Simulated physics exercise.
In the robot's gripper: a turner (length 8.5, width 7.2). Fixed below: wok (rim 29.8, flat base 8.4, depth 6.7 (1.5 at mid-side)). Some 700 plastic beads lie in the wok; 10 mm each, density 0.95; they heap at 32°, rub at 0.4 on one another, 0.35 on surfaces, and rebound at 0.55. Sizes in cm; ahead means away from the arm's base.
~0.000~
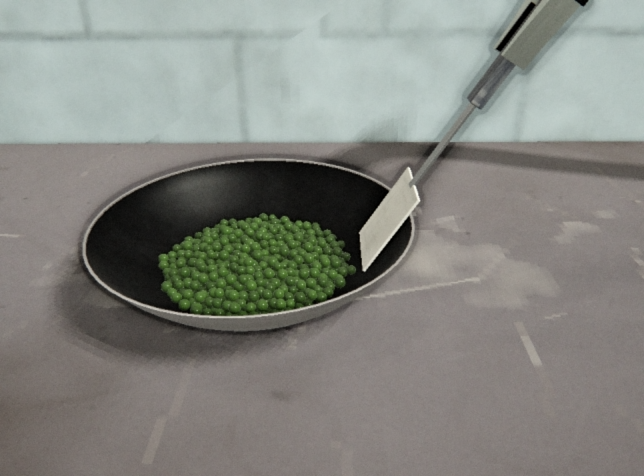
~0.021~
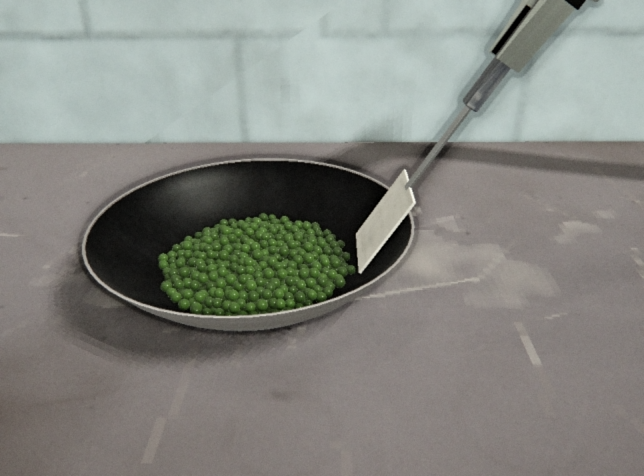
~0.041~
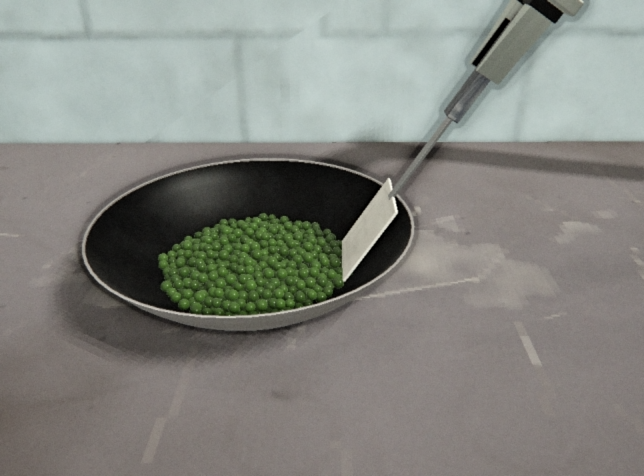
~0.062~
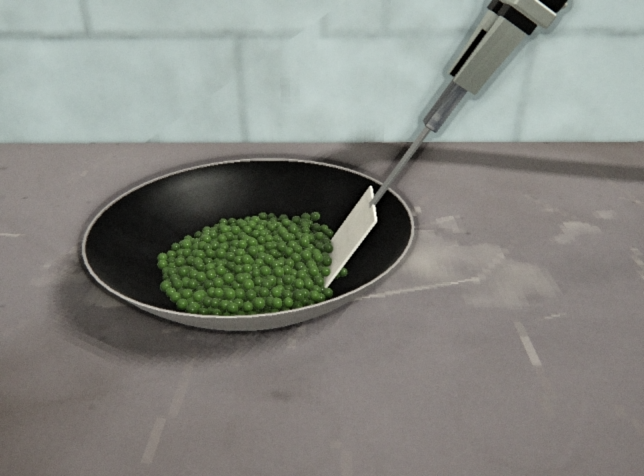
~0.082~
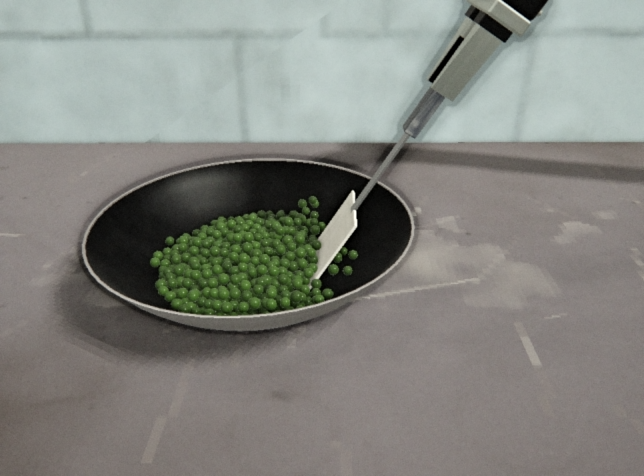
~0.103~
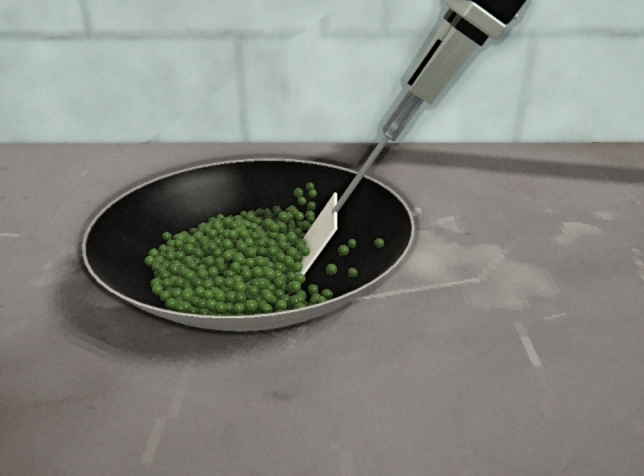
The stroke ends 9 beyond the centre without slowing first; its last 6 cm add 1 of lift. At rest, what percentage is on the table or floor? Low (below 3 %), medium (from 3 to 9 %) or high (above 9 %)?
Answer: High; above 9 % of the plastic beads finish on the table or floor.
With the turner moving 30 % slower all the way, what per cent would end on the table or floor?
In that case some 5 per cent.
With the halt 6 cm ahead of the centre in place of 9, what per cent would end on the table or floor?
It would be near 0 per cent.
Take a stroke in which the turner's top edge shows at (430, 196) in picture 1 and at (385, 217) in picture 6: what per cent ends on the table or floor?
Some 0 per cent.
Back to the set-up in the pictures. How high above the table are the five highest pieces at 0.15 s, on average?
Some 7 cm.
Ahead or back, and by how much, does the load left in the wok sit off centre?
About 4.5 cm ahead.
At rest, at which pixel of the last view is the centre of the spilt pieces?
Near (26, 272).
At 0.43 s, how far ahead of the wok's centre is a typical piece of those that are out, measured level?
Roughly 18 cm.
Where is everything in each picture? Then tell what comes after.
Turner top edge at (414, 183), sloping 58°; upper third of the load around (257, 256), from x 165 to 350, top at y 220; 704 in the wok, in the first frame.
Turner top edge at (410, 185), sloping 58°; upper third of the load around (256, 256), from x 165 to 350, top at y 220, in the second frame.
Turner top edge at (393, 194), sloping 58°; upper third of the load around (256, 255), from x 165 to 350, top at y 220, in the third frame.
Turner top edge at (373, 202), sloping 58°; upper third of the load around (259, 254), from x 160 to 345, top at y 215, in the fourth frame.
Turner top edge at (355, 207), sloping 58°; upper third of the load around (255, 250), from x 155 to 355, top at y 200, in the fifth frame.
Turner top edge at (336, 210), sloping 58°; upper third of the load around (247, 250), from x 150 to 380, top at y 185; 704 in the wok, in the sixth frame.
After 0.15 s, sloping 58°, highest piece 8 above the table; 704 in the wok.
After 0.20 s, sloping 58°, highest piece 10 above the table; 703 in the wok, 1 on the blade or in flight.
After 0.43 s, sloping 58°, highest piece 9 above the table; 614 in the wok, 56 on the table or floor, 34 on the blade or in flight.
After 1.48 s, sloping 58°, highest piece 7 above the table; 613 in the wok, 91 on the table or floor.
At rest, 613 in the wok, 91 on the table or floor. That is 13 % on the table or floor.
